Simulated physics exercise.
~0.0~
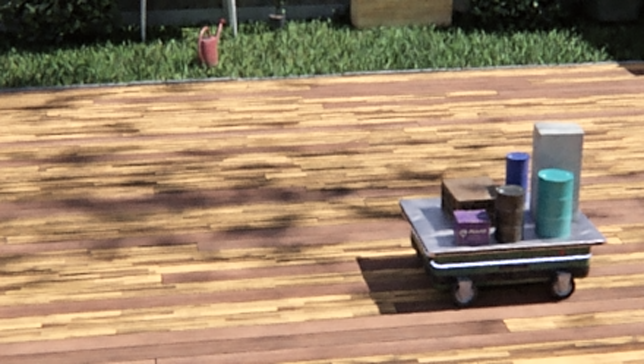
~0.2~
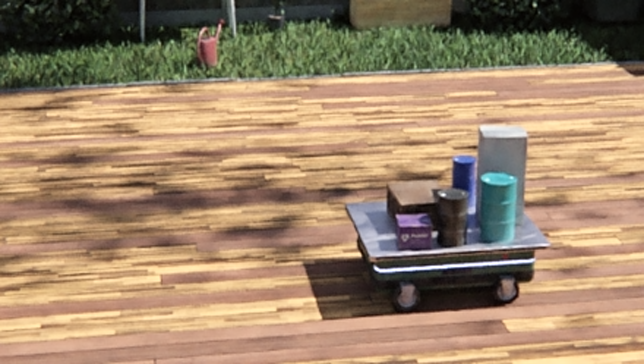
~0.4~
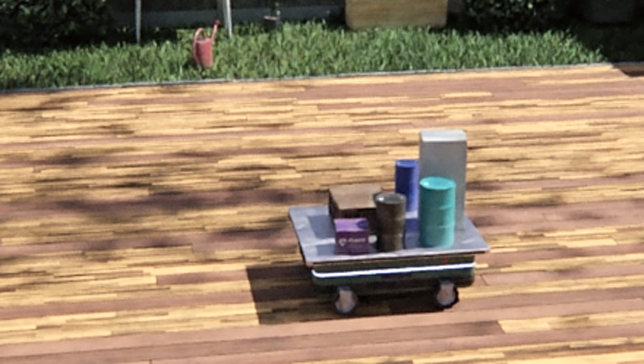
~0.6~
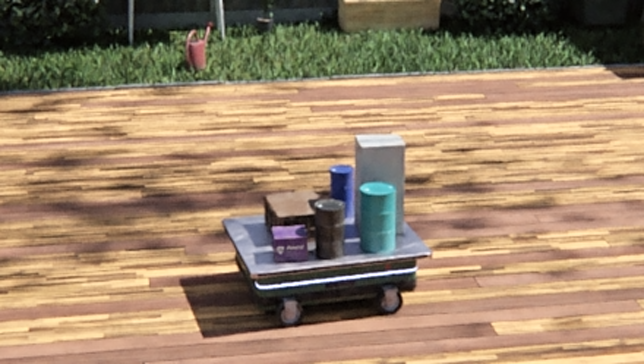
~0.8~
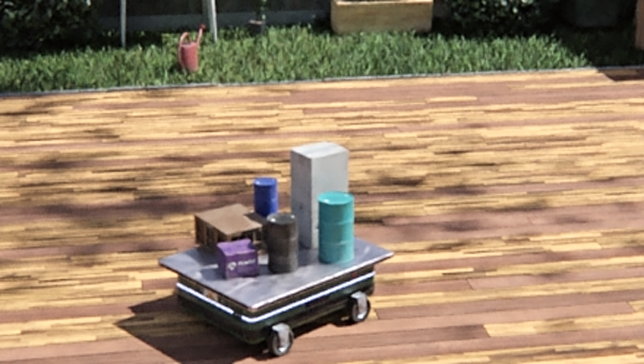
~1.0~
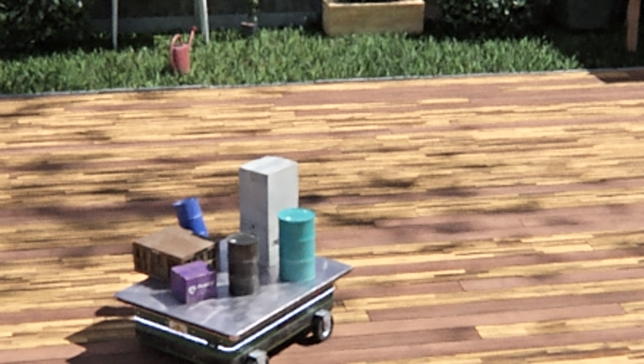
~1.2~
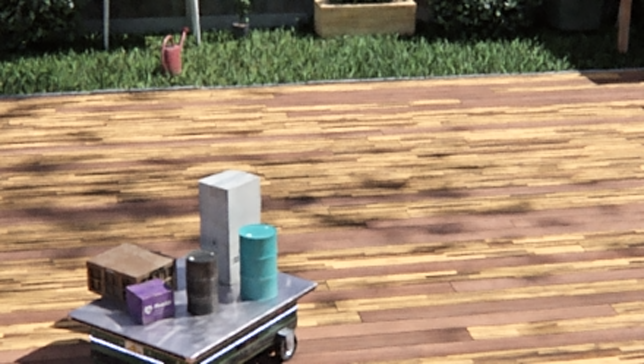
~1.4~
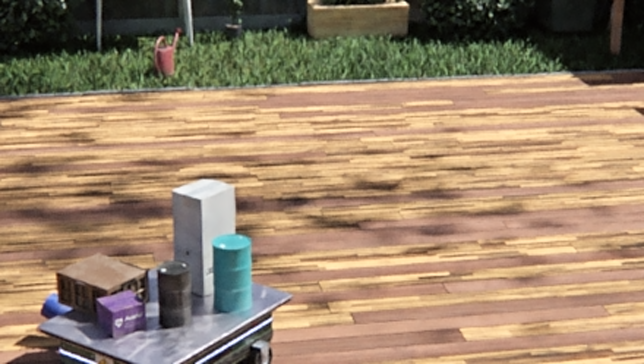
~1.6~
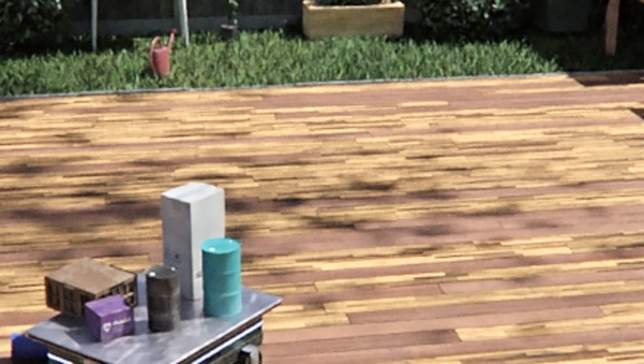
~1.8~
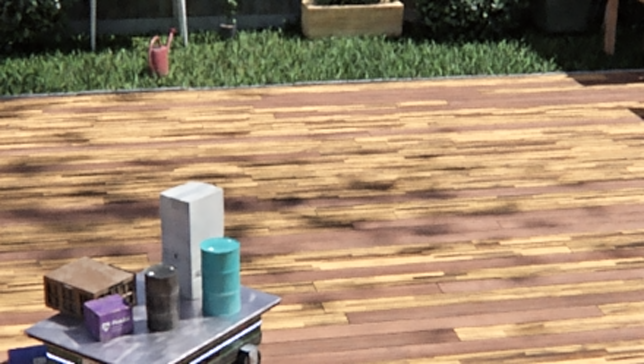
Flat cart carrying untied boxes and canisters rolling left across wooden decking, turning toward the viewer and stopping after its blue canister topples off.
